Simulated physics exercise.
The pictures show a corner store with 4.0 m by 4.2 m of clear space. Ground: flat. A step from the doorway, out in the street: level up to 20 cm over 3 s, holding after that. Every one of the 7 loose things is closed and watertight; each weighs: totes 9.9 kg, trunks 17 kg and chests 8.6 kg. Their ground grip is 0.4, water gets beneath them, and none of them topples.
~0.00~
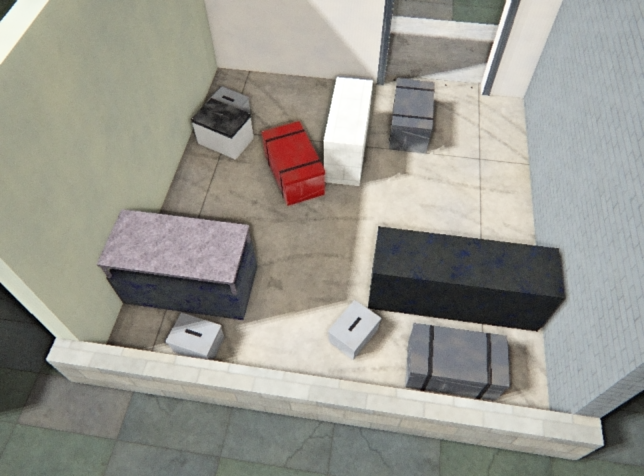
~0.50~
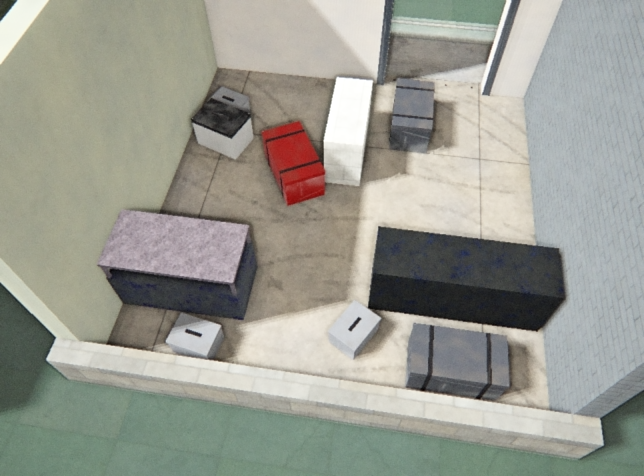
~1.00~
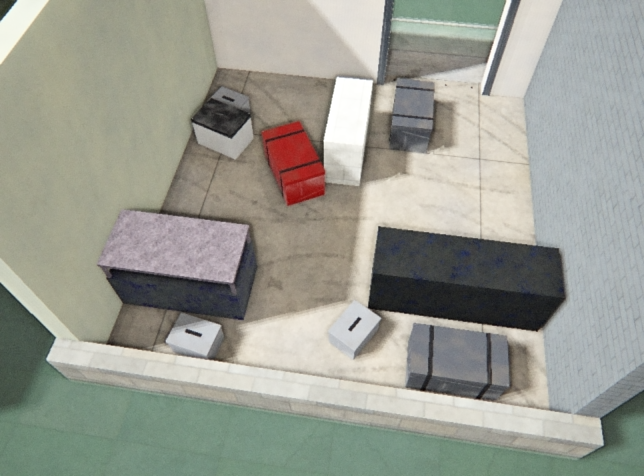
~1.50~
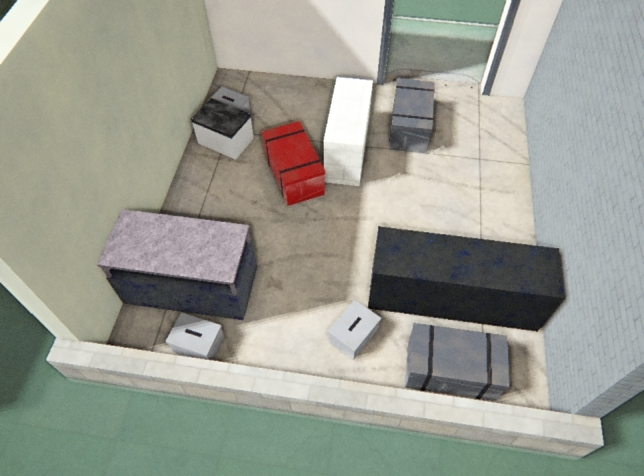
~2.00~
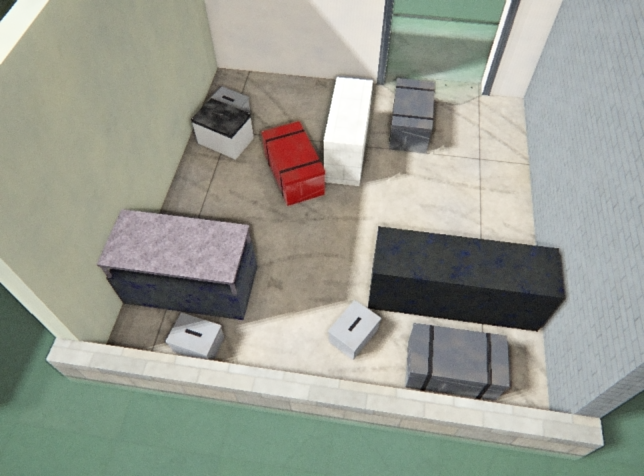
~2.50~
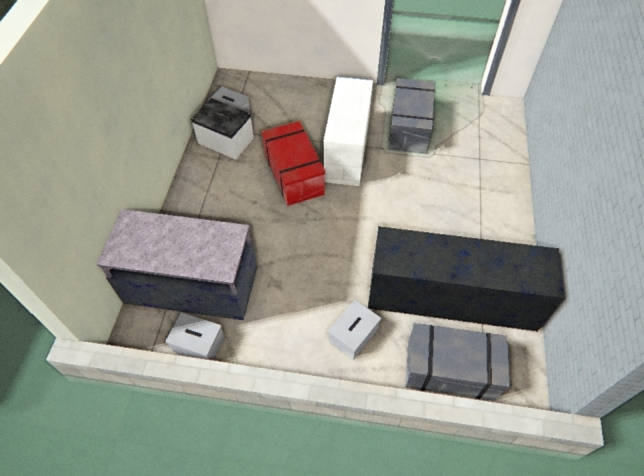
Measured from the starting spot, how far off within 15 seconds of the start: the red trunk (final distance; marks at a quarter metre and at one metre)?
It's set to drift part of a metre.
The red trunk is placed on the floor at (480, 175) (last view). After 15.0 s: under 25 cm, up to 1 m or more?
It gets carried off.
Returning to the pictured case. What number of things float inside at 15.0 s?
At that moment it comes to 7.
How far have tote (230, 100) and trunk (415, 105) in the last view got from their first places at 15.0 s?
First 100 cm, then 200 cm.
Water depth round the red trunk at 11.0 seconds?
Near 6 cm deep.
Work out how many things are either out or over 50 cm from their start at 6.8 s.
At that moment it comes to 1.
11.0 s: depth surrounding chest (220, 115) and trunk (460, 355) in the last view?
First about 7 cm, second about 8 cm.
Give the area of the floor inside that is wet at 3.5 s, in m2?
Wet area: Approx. 3.5 m2.
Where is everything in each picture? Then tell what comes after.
The first frame shows the red trunk at (293, 151), on the bottom; 0.0 m2 under water; 0 of 7 have shifted.
The second frame shows the red trunk at (293, 151), on the bottom; 0.0 m2 under water; 0 of 7 have shifted.
The third frame shows the red trunk at (293, 151), on the bottom; water covers 0.0 m2; 0 of 7 have shifted.
The fourth frame shows the red trunk at (293, 151), on the bottom; 0.0 m2 under water; 0 of 7 have shifted.
The fifth frame shows the red trunk at (293, 151) rests on the ground; water covers 0.2 m2; 0 of 7 have shifted.
The sixth frame shows the red trunk at (293, 151), on the bottom; 0.7 m2 under water; 0 of 7 have shifted.
After 3.5 s the red trunk is near (293, 151), 0.0 m from its start, aground; 0 afloat.
After 6.8 s the red trunk is near (293, 151), 0.0 m from its start, aground; 1 afloat.
After 11.0 s the red trunk is near (305, 147), 0.1 m from its start, afloat; 6 afloat.
After 15.0 s the red trunk is near (242, 184), 0.7 m from its start, afloat; 7 afloat.
